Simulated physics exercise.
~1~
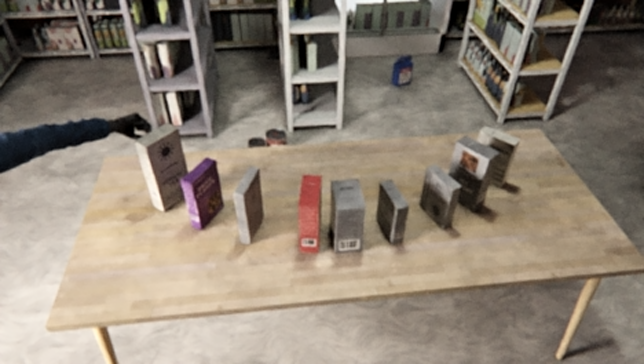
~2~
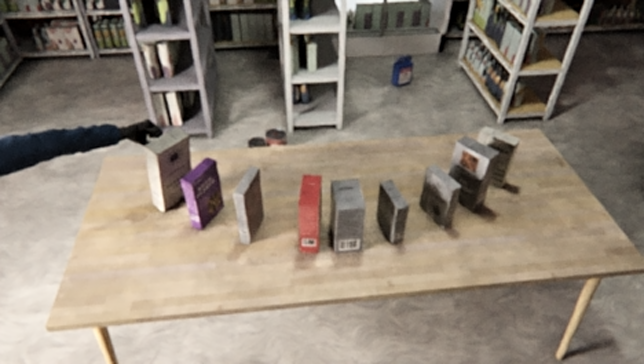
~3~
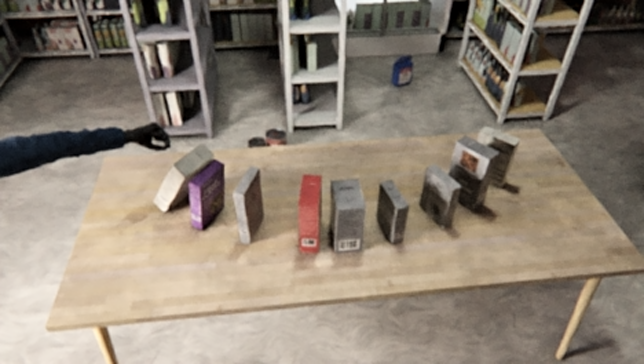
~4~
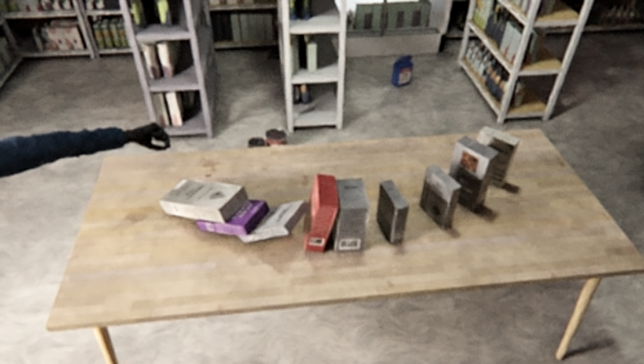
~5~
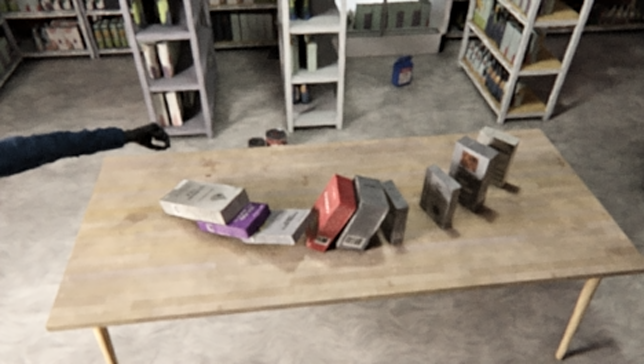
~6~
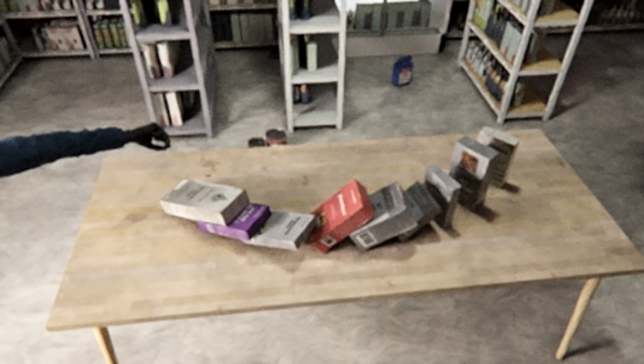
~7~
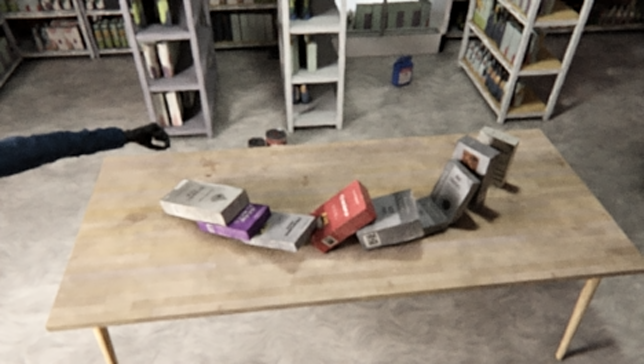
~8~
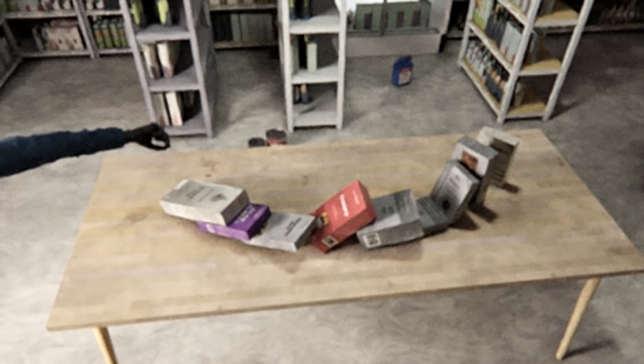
At first, nine boxes stand on end in a curved row across a wooden table, one purple and one red among the mostly grey ones, while a dark-sleeved arm reaches in from the left. The gloved hand tips the first box to the right, and it leans onto the purple one. Both topple, knocking down the grey box beyond them, and the red box begins to tilt. It pushes over the next two grey boxes. The following one tips slightly against its neighbour, and the run stops there, with the red box propped at a slant and the last three boxes at the right still not knocked down.
